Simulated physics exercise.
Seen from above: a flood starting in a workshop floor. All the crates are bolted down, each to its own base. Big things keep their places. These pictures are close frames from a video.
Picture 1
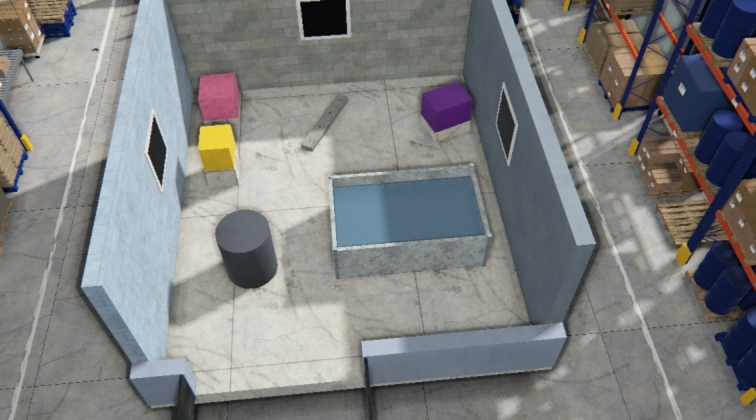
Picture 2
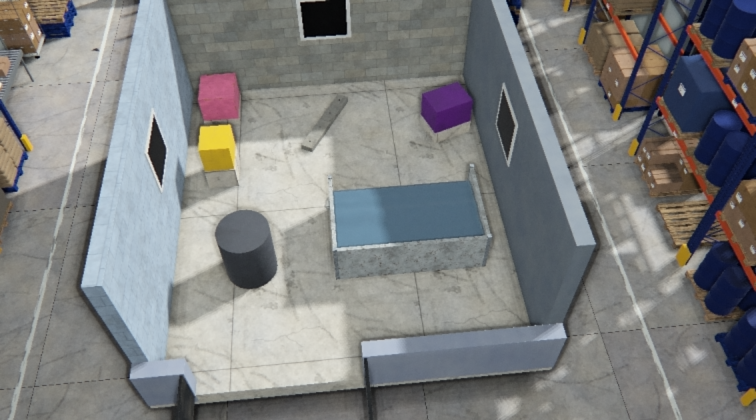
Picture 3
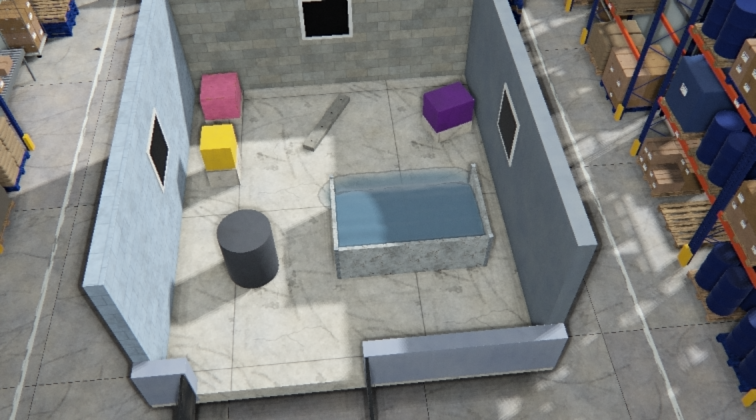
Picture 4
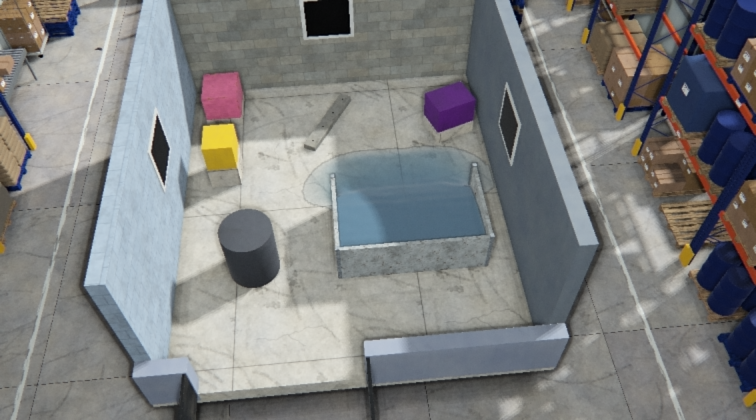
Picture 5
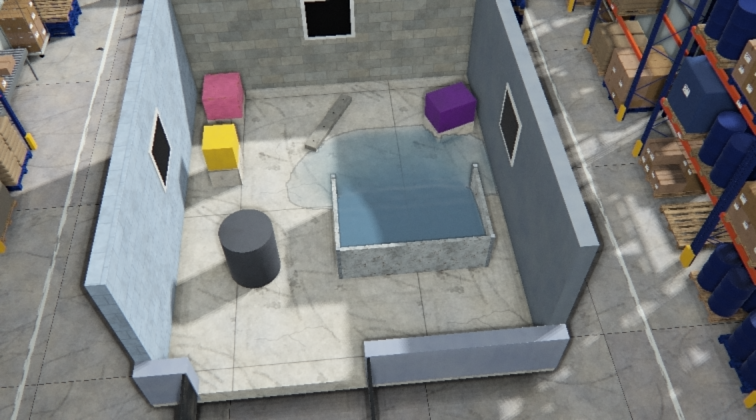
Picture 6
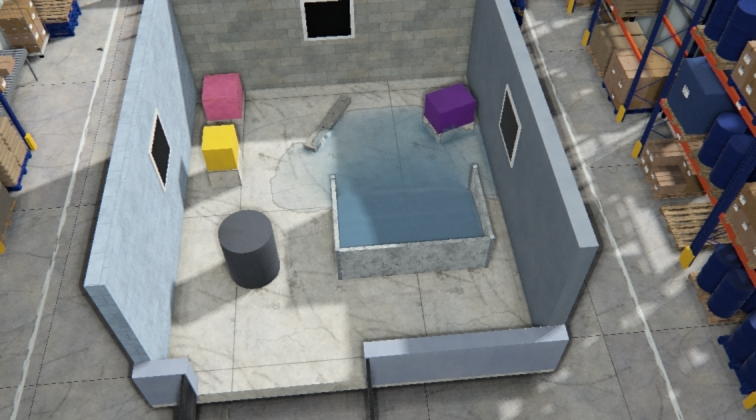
The clip shows a walled workshop floor from above, where the far side of a water-filled tank opens and water pours out, spreading in a widening pool toward a gray plank and a purple box.
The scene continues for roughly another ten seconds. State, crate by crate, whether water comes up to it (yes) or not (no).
In order: The purple crate is caught by the water; the yellow crate is safe from the water; the pink crate is caught by the water.
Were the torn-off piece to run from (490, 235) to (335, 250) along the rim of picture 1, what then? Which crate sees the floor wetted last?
My pick is the pink crate.
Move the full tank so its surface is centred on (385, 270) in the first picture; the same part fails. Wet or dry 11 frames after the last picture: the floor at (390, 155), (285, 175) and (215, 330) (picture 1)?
Submerged, submerged, untouched.
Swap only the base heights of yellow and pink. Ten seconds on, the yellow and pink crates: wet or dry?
Summary: Yellow crate is inundated, pink crate is left untouched.
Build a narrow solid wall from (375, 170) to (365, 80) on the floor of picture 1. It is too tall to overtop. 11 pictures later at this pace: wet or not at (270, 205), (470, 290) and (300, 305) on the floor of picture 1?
Outcome by spot, in order - unwatered, unwatered, unwatered.
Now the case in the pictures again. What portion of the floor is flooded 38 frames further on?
That should be about 85 %.
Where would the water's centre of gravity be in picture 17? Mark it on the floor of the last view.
Point: (389, 149).
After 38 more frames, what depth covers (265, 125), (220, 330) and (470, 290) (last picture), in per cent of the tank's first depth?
Going in order, that's 12, 2 and 2 %.
A moment on, water covers 40 % of the floor; the purple crate water round its plinth, the yellow crate water round its plinth, the pink crate water round its plinth.
Next, water covers 45 % of the floor; the purple crate water round its plinth, the yellow crate water round its plinth, the pink crate water round its plinth.
Then, water covers 55 % of the floor; the purple crate water round its plinth, the yellow crate water round its plinth, the pink crate water round its plinth.
Later, water covers 85 % of the floor; the purple crate water round its plinth, the yellow crate water round its plinth, the pink crate water round its plinth.
In the end, water covers 100 % of the floor; the purple crate was topped, the yellow crate stayed above the water, the pink crate was topped.
